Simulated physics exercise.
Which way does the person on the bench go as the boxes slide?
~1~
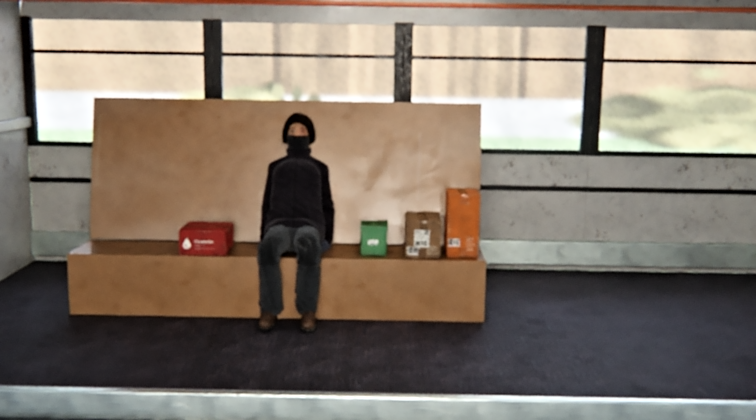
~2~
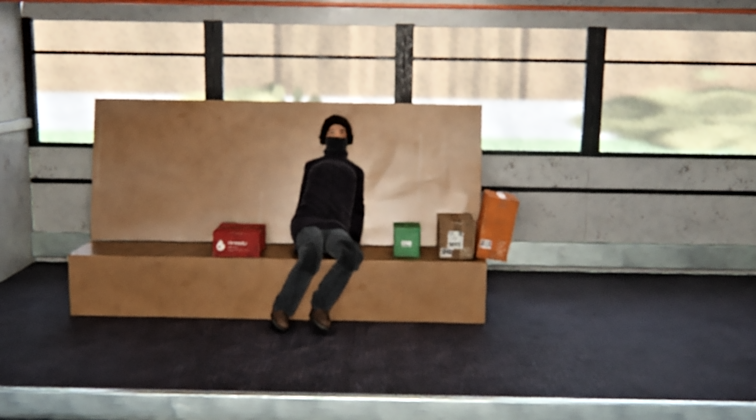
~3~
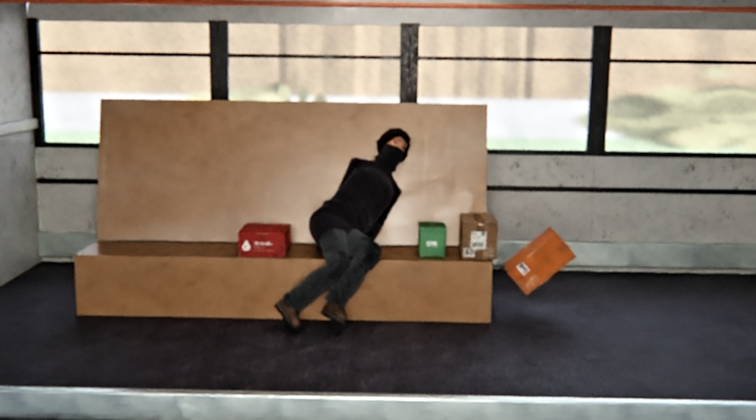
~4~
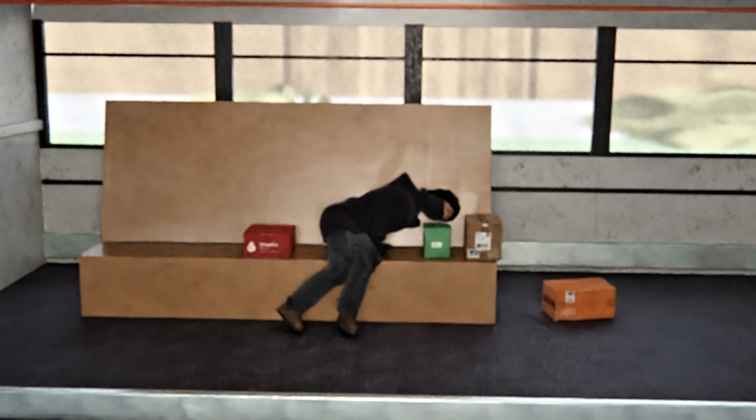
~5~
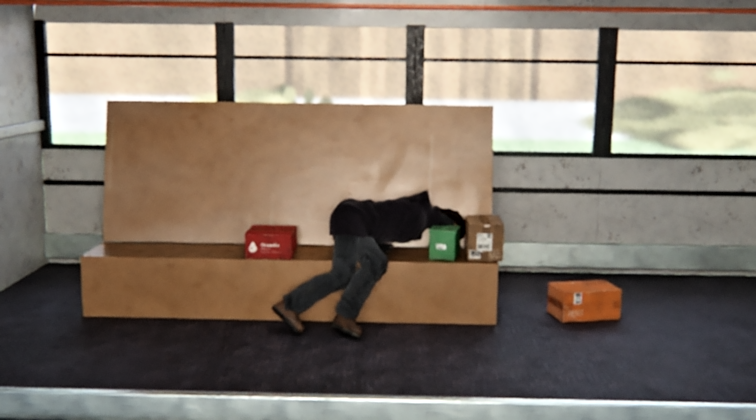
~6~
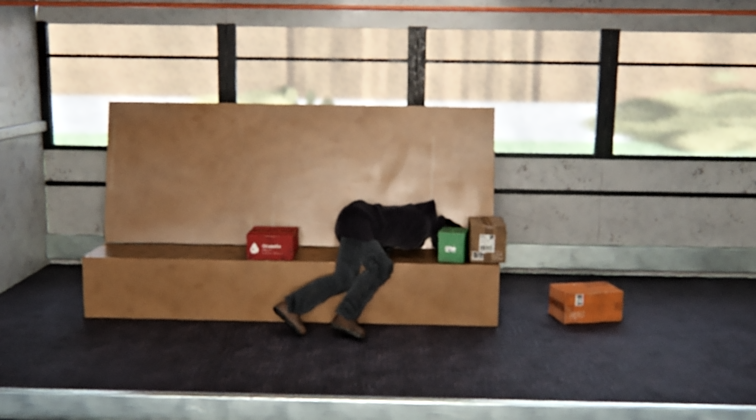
The person moves to the right, toppling over sideways toward the green box.
